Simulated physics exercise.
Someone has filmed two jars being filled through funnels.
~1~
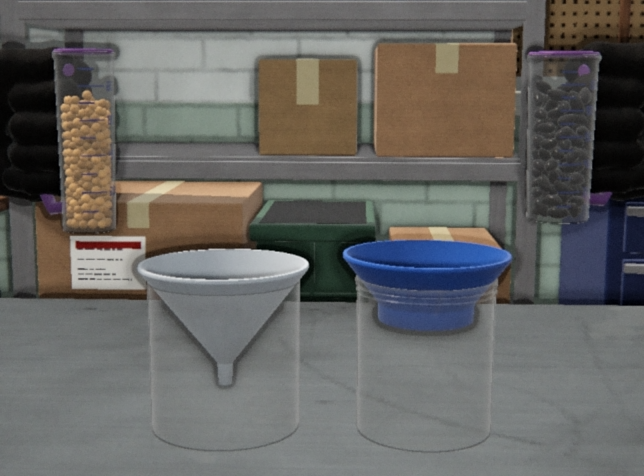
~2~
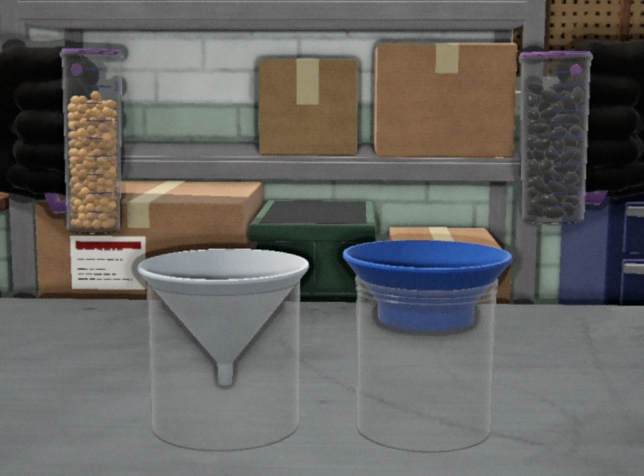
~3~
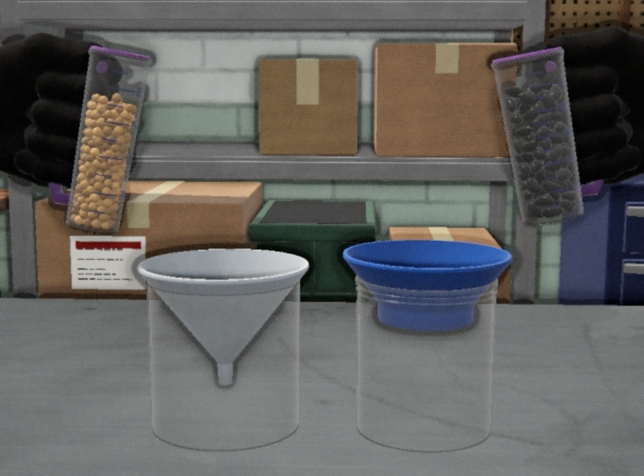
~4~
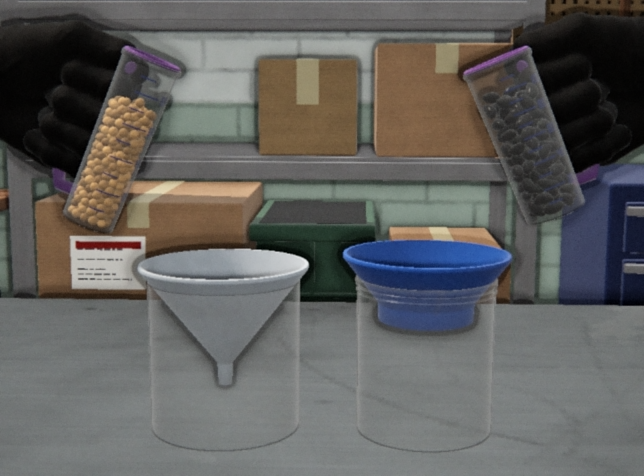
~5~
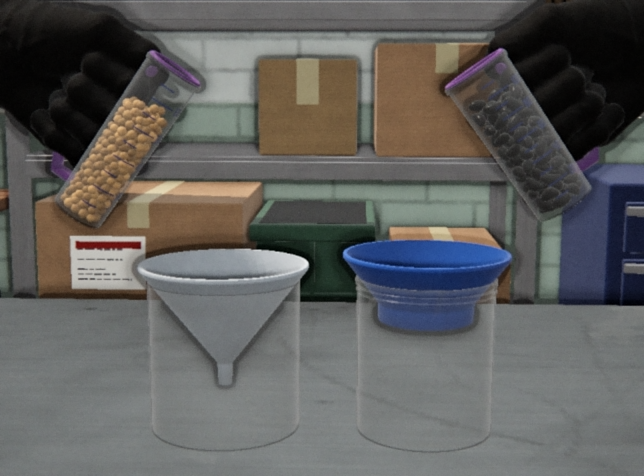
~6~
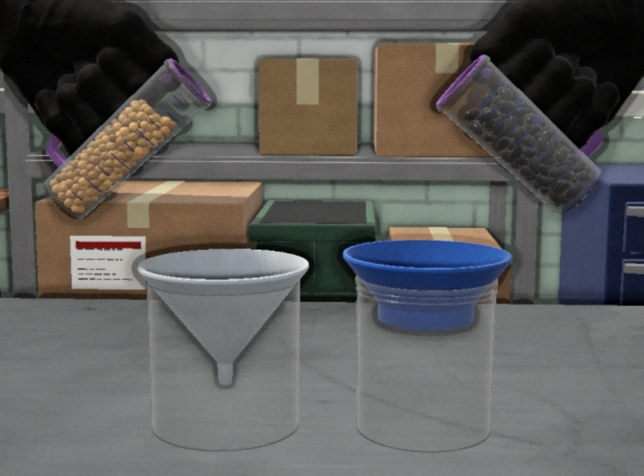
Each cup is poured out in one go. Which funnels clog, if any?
The left funnel holds most of it back and the right funnel passes it all.
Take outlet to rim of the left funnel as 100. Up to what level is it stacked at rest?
Close to 75 per cent.
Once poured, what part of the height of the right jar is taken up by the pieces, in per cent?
Some 15 per cent.
Then, 0.32 s later than the last frame, left, every one still in the cup; right, every one still in the cup.
Then, 0.66 s later than the last frame, left, almost all still in the cup, just a few in or over the funnel; right, every one still in the cup.
Then, 1.07 s later than the last frame, left, roughly a quarter still in the cup, the larger part in or over the funnel; right, roughly half still in the cup, roughly a quarter in or over the funnel, roughly a quarter down in the jar.
When it is over, left, every one stuck in the funnel, not one down in the jar; right, every one down in the jar.
